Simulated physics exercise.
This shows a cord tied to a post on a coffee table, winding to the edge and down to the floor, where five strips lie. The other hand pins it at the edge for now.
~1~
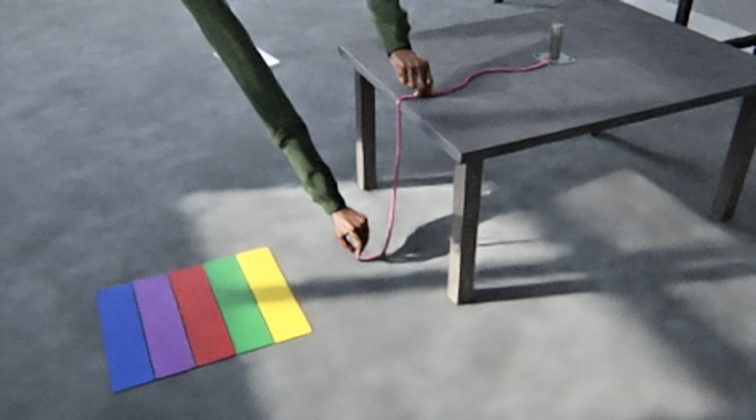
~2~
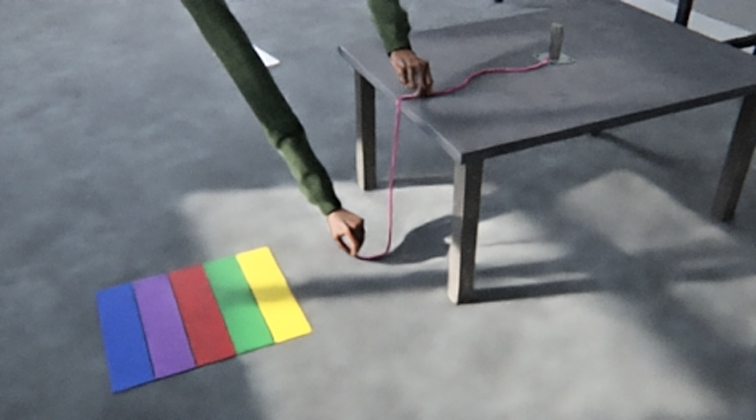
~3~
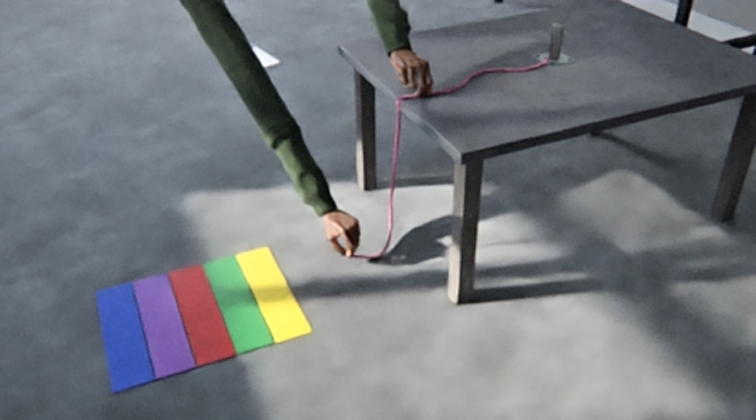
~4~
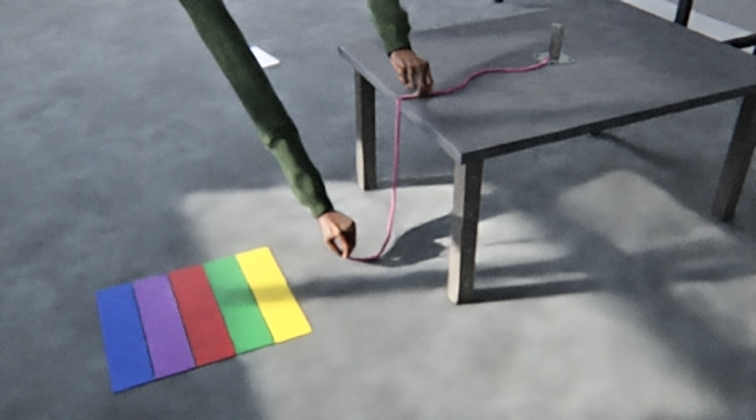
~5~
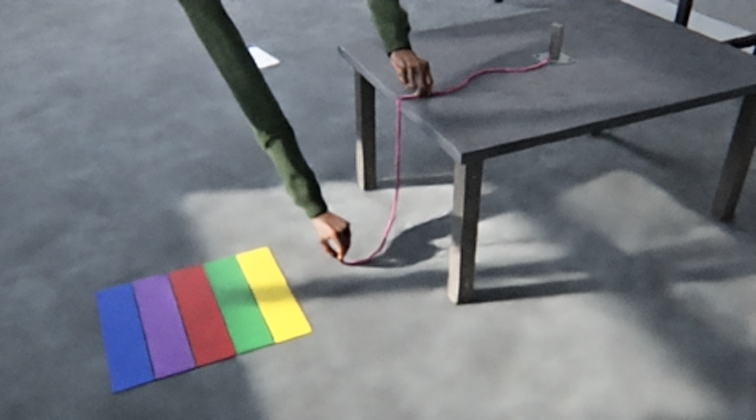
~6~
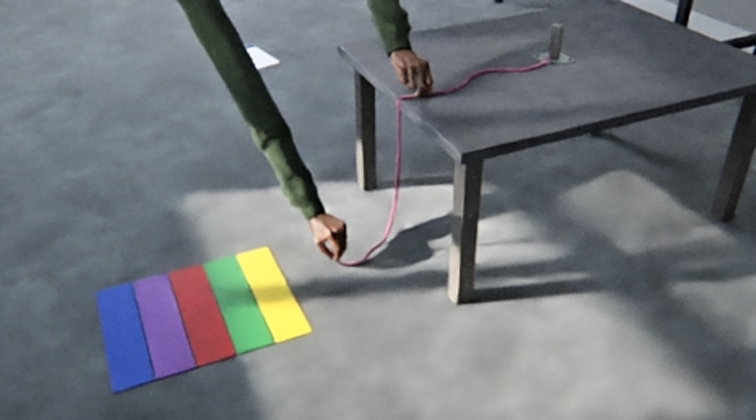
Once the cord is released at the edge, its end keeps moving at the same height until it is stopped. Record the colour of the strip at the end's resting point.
Resting point: Green strip.
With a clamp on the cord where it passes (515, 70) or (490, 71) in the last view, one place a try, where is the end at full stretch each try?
Per try (px, approx.): (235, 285), (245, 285).
Early on, end near (287, 271); short of the strips.
Midway, end near (252, 280); over yellow.
At the end of the slack, end near (231, 286); over green. It gets as far as the green strip.
